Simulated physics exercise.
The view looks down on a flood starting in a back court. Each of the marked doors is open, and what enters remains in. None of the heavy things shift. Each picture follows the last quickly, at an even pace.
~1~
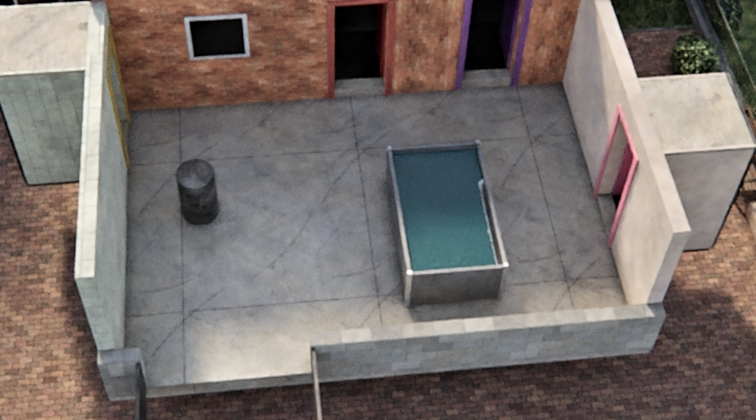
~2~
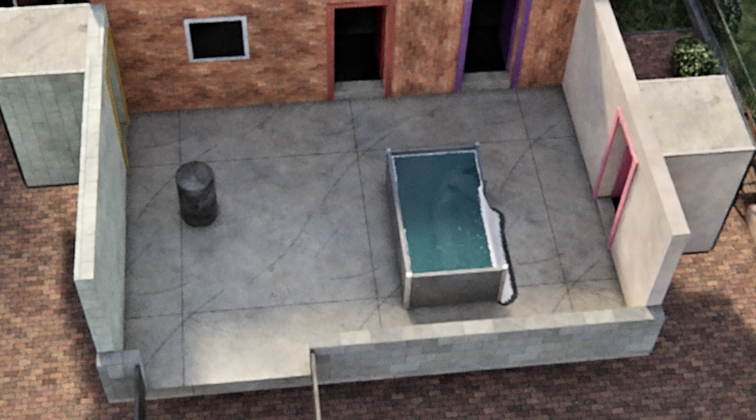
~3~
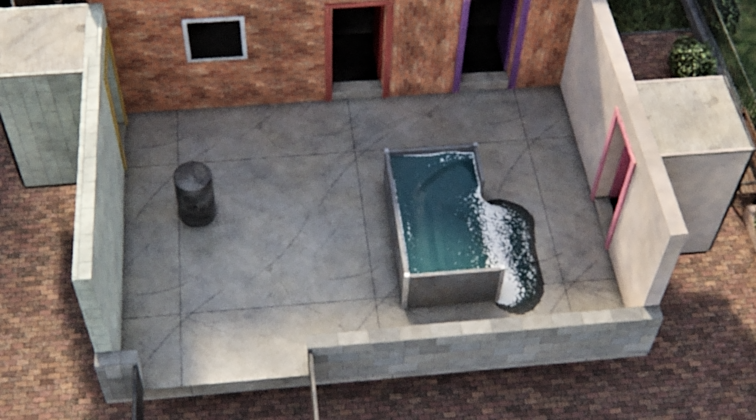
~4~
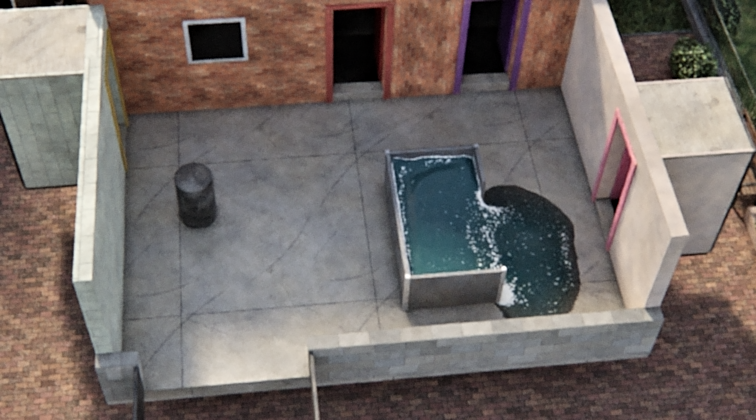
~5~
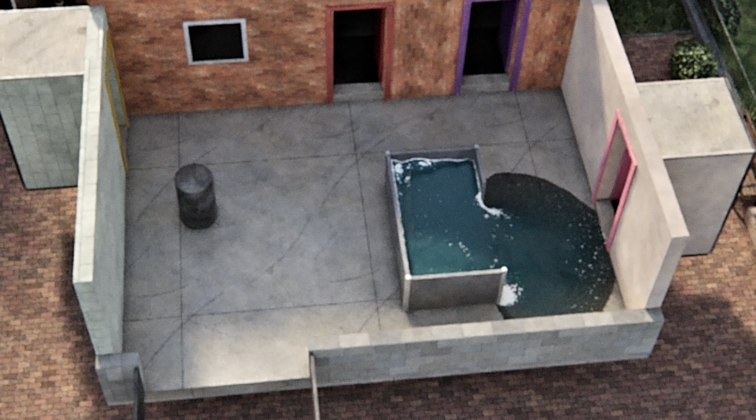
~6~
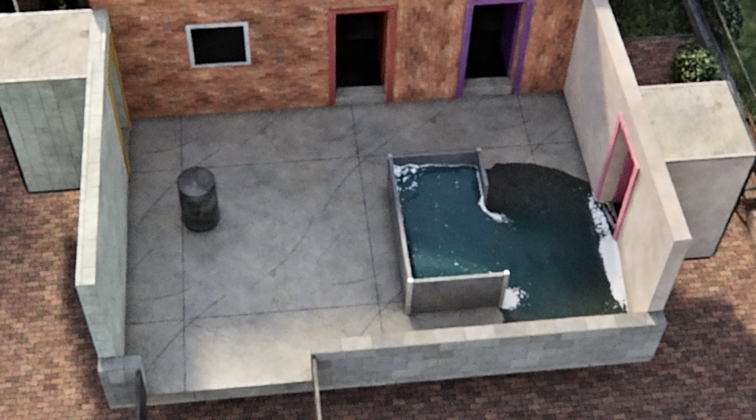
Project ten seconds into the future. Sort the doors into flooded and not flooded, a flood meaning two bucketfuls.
Sorted: Pink door - flooded; red door - not flooded; purple door - not flooded; yellow door - not flooded.
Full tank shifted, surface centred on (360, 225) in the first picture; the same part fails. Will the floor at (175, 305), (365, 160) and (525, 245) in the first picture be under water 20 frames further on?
Parched, parched, soaked.
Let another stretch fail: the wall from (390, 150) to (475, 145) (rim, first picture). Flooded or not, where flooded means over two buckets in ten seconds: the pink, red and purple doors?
I'd say the pink one stays shy of the line, the red one crosses the line and the purple one crosses the line.
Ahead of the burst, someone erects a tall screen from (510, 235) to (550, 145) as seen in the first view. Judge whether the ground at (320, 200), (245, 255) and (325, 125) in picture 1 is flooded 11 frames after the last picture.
Taking the points in turn, they are high and dry, high and dry and high and dry.
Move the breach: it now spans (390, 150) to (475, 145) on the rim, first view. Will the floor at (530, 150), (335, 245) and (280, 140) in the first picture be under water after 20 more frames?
Taking the points in order: Swamped, unwetted and swamped.
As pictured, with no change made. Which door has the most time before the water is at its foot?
Answer - the yellow door.
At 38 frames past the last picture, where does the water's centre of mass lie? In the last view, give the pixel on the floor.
I'd put my finger on (438, 228).
A moment on, water covers 15 % of the floor; the pink door far over two buckets in, the red door not reached, the purple door not reached, the yellow door not reached.
Next, water covers 20 % of the floor; the pink door far over two buckets in, the red door not reached, the purple door not reached, the yellow door not reached.
Then, water covers 40 % of the floor; the pink door far over two buckets in, the red door not reached, the purple door wet at the sill, nothing in, the yellow door not reached.
Later, water covers 75 % of the floor; the pink door far over two buckets in, the red door wet at the sill, nothing in, the purple door wet at the sill, nothing in, the yellow door not reached.
In the end, water covers 95 % of the floor; the pink door far over two buckets in, the red door wet at the sill, nothing in, the purple door wet at the sill, nothing in, the yellow door wet at the sill, nothing in.
